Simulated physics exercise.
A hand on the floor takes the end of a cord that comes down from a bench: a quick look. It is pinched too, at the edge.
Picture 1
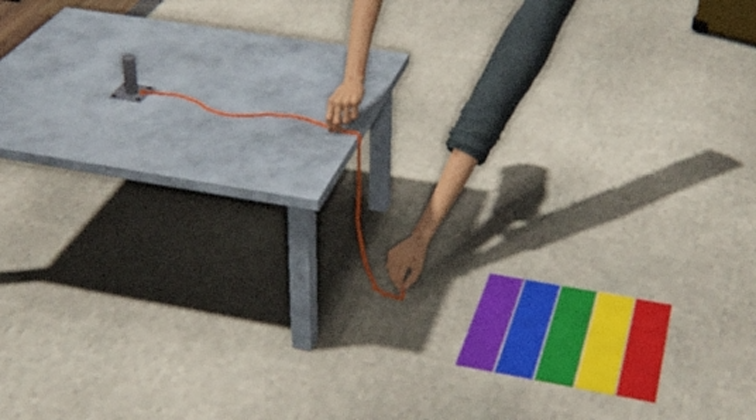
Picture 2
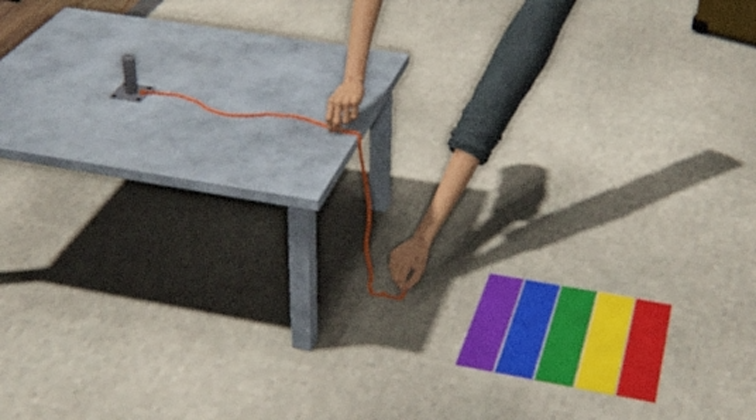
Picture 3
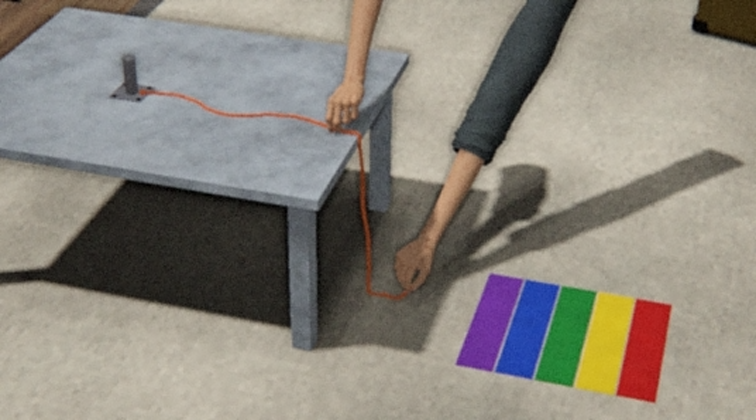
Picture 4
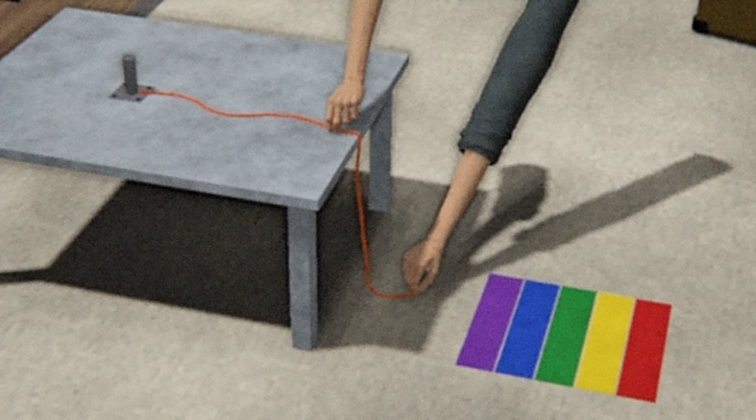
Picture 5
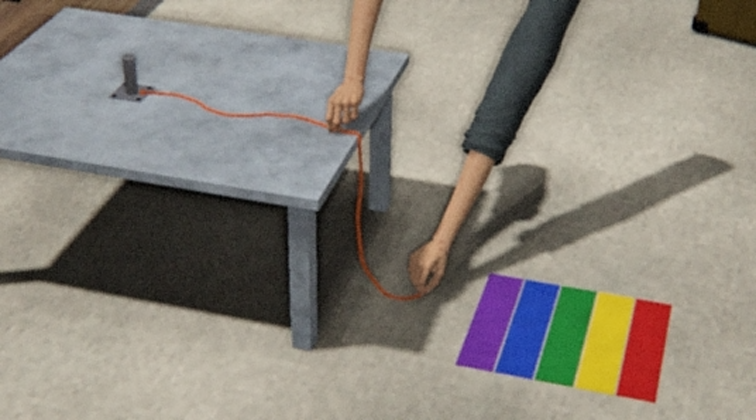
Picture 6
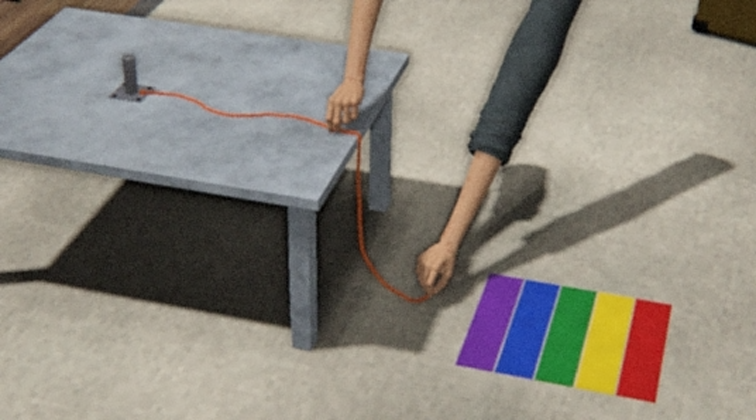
At the start, an orange cord runs from a peg across a grey bench, pinched at the edge by one hand, and hangs to the floor, where another hand holds its end. The lower hand then moves slightly right, drawing the end a little nearer the coloured stripes, while the upper hand stays still.
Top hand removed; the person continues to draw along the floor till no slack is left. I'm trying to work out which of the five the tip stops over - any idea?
I would say the blue one.
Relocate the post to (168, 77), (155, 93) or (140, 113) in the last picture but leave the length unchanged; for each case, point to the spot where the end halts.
Near (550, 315); near (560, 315); near (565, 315).
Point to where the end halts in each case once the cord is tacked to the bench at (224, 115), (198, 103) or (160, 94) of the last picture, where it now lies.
Those spots come out as (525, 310), (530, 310) and (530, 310).
A little later, end near (473, 300); short of the strips.
Next, end near (510, 306); over purple.
When it is tight, end near (532, 310); over blue. The blue one.
